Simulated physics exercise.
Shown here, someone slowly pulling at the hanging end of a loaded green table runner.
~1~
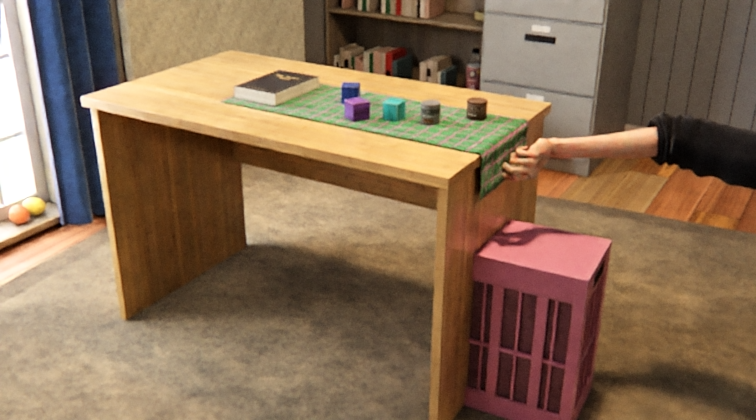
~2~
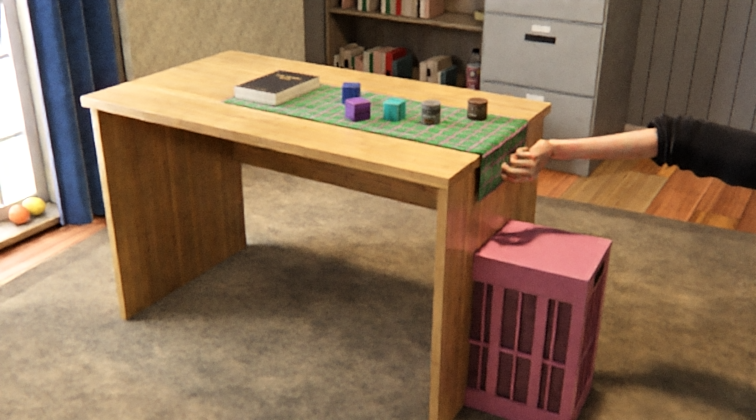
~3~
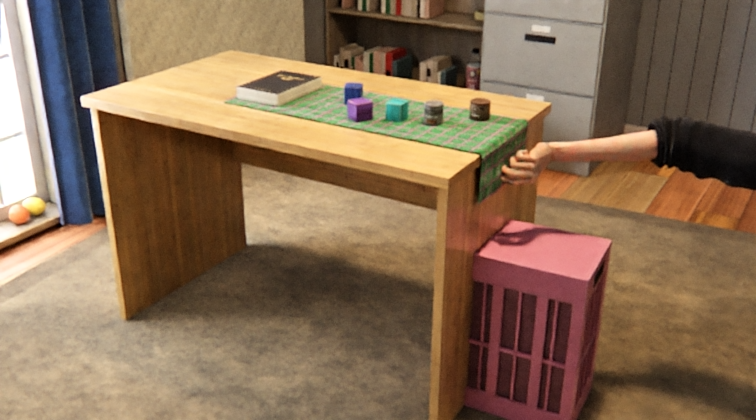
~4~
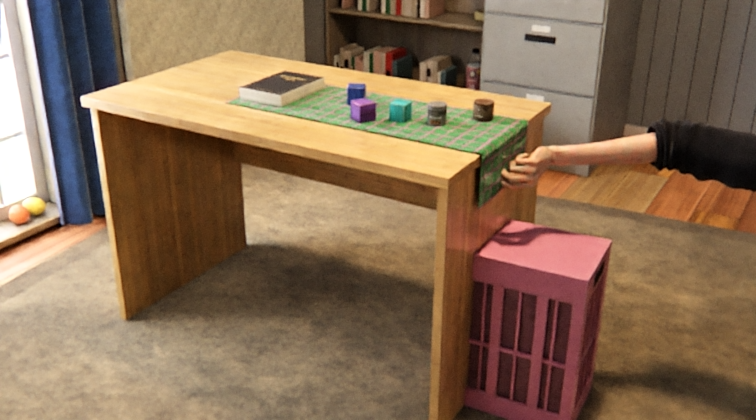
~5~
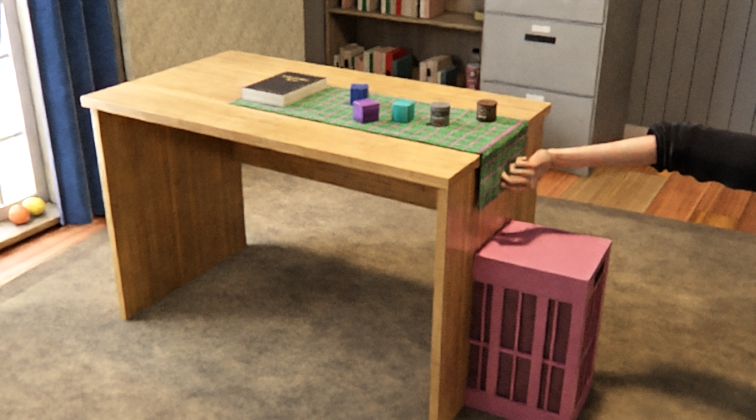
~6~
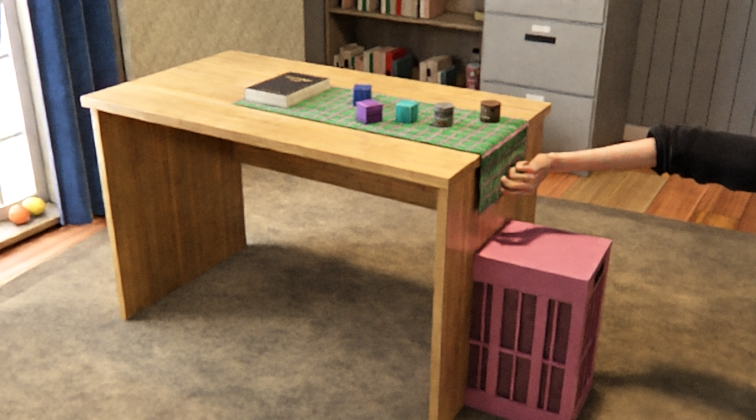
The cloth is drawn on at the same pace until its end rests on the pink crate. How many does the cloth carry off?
The answer is one.
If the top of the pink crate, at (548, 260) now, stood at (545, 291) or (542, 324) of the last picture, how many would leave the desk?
In that case 2 and 3.
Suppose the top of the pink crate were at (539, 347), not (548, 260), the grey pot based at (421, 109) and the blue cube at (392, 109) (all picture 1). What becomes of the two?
The grey pot drops off; the blue cube falls.
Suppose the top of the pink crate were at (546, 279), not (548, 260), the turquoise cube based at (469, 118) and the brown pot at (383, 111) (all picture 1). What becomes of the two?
The turquoise cube falls; the brown pot keeps its place on top.
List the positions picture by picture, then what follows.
In the first picture, hem (479, 202); brown pot (477, 100); grey pot (431, 102); turquoise cube (394, 101); purple cube (357, 100); blue cube (351, 84); top of the crate (549, 260).
In the second picture, hem (478, 203); brown pot (478, 100).
In the third picture, hem (477, 205); grey pot (434, 103).
In the fourth picture, hem (478, 210); turquoise cube (401, 102); top of the crate (549, 260).
In the fifth picture, hem (478, 213); purple cube (366, 102).
In the sixth picture, hem (478, 217); brown pot (491, 102); grey pot (444, 105); turquoise cube (407, 103); purple cube (369, 103); blue cube (362, 86).
Soon after, hem on the crate; all still up.
Then, hem on the crate; brown pot gone.
At rest, hem on the crate; brown pot gone. Over the edge go one.
